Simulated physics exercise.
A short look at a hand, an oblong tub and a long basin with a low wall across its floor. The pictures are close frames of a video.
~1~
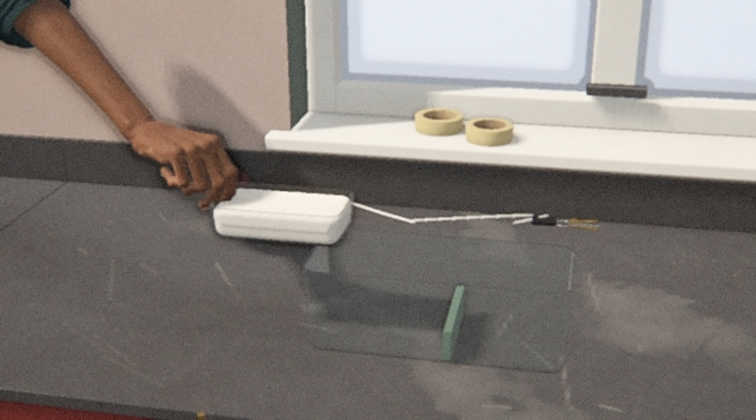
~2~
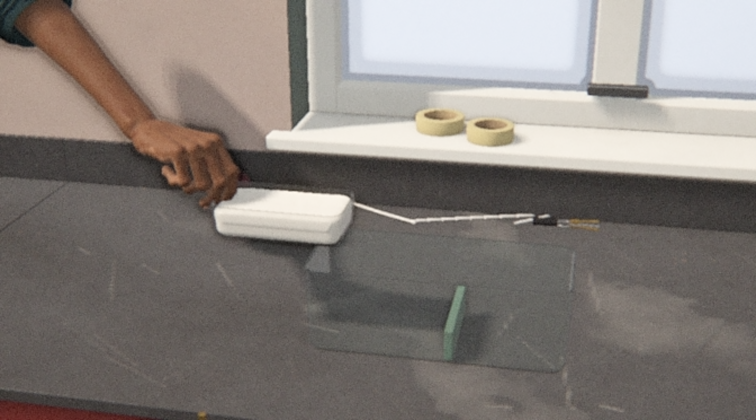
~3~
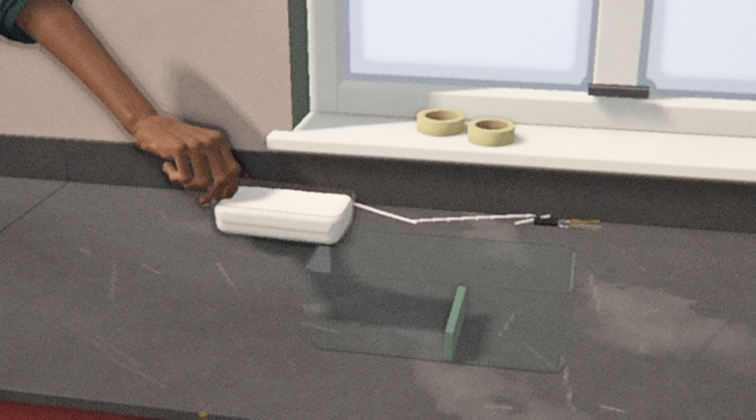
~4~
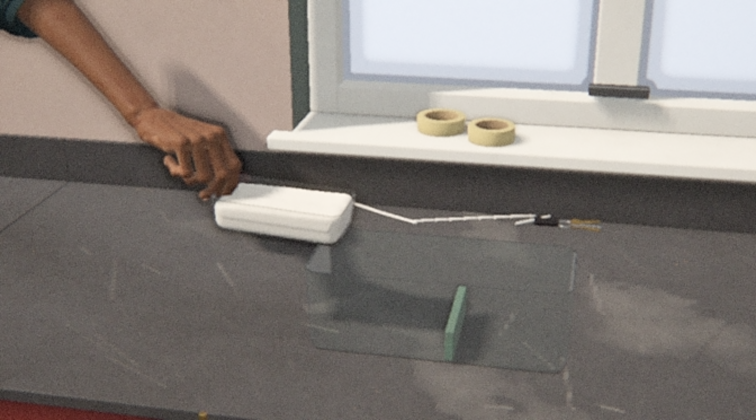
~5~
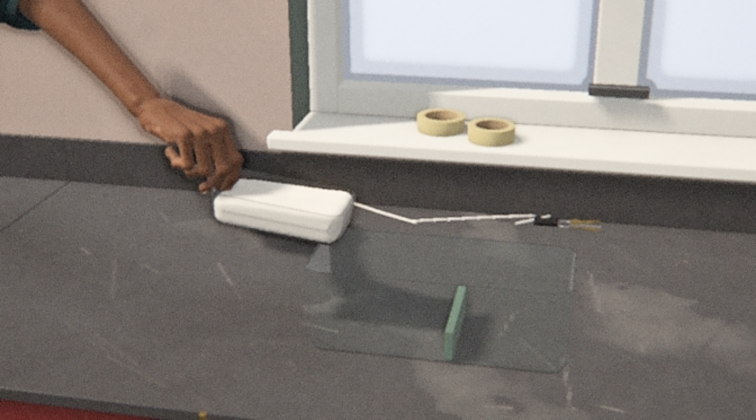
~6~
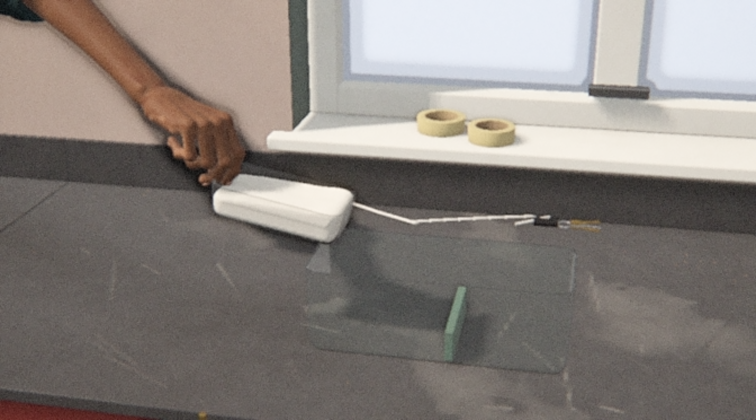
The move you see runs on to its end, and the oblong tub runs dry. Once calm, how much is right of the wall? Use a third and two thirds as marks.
The share right of the wall is not even a third.
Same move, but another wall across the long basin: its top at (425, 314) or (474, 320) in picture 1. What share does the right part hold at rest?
Roughly 60 per cent, and 15 per cent.
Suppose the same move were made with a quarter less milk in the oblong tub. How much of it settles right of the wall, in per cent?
It comes to 5 per cent or so.
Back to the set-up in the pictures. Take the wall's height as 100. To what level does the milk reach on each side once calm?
Left: 40 %. Right: 10 %.
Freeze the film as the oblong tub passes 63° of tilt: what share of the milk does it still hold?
Near 25 %.
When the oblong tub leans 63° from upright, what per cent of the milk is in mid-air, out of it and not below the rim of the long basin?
Roughly 50 in a hundred.
A moment on, the oblong tub is tipped part way and 24 per cent is still to pour, 25 is left of the wall and 0 right of it.
Next, the oblong tub is tipped on its side and 2 per cent is still to pour, 87 is left of the wall and 5 right of it.
Then the oblong tub is tipped on its side and 0 per cent is still to pour, 86 is left of the wall and 6 right of it.
Later the oblong tub is tipped on its side and 0 per cent is still to pour, 84 is left of the wall and 8 right of it.
At rest 84 per cent lies left of the wall, 8 right of it and 8 outside.
